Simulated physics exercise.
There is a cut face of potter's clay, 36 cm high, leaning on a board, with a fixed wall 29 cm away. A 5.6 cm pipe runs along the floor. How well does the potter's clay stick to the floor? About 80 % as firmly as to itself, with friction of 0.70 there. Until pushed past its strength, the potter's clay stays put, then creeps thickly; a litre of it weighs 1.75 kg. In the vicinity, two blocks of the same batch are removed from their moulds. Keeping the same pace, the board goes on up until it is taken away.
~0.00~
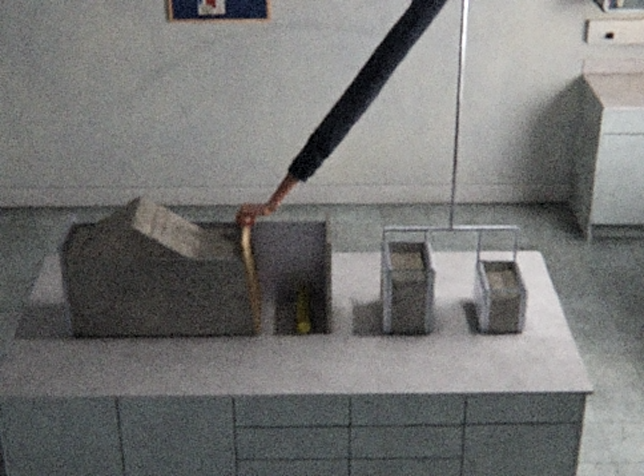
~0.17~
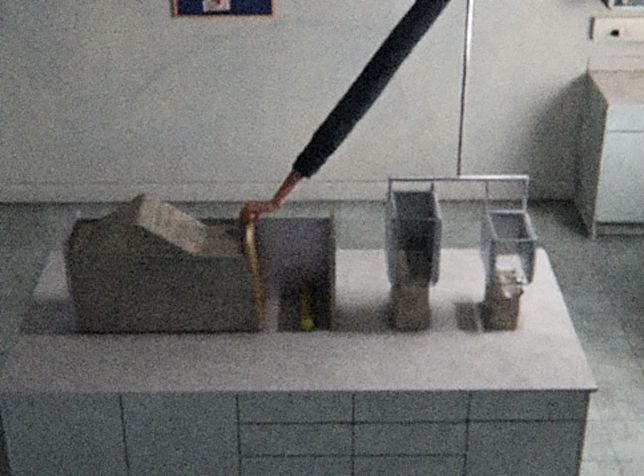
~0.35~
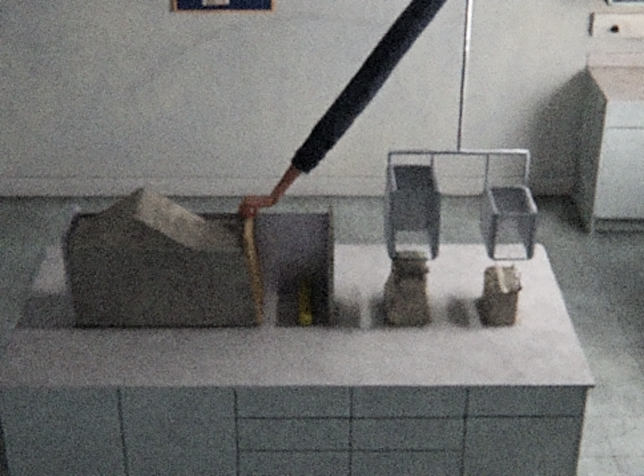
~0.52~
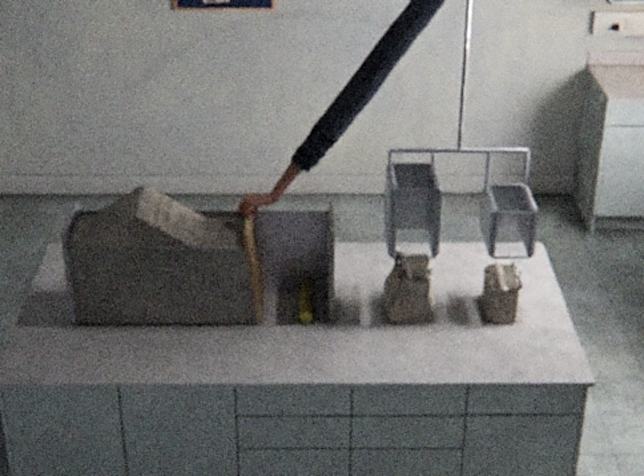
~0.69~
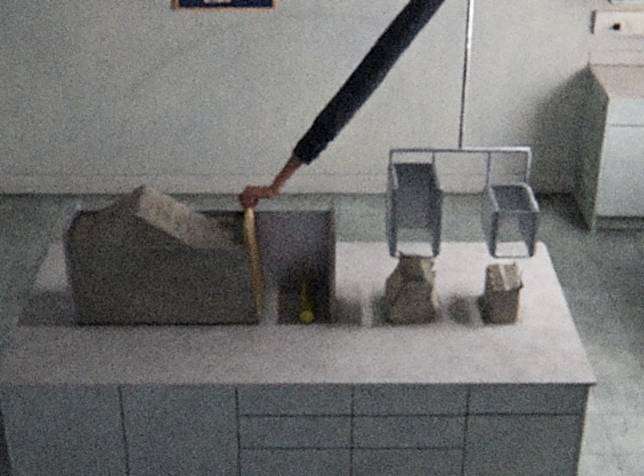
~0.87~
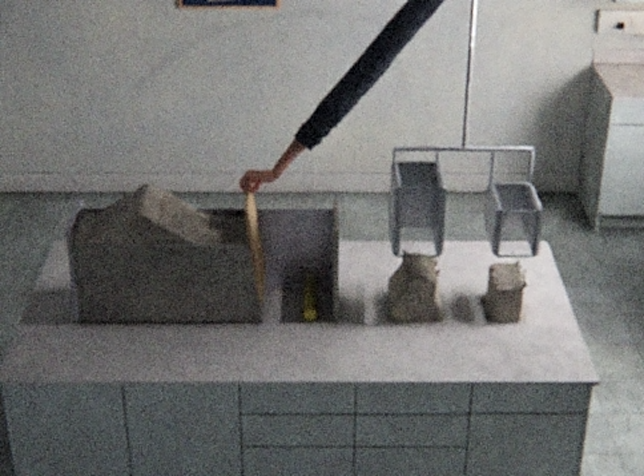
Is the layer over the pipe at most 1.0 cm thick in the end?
Yes, no more than that.
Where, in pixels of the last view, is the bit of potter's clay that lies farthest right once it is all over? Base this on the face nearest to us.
Around pixel (302, 315).
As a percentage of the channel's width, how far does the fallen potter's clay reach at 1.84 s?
About 30 percent of the width.
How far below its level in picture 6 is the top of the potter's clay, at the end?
Some 10.0 cm.
After 1.16 s, the face still stands and nothing lies on the pipe.
After 1.50 s, the face still stands and nothing lies on the pipe.
After 1.84 s, the fallen stuff reaches 31 % of the way across and nothing lies on the pipe.
After 2.19 s, the fallen stuff reaches 56 % of the way across and nothing lies on the pipe.
After 2.56 s, the fallen stuff reaches 56 % of the way across and nothing lies on the pipe.
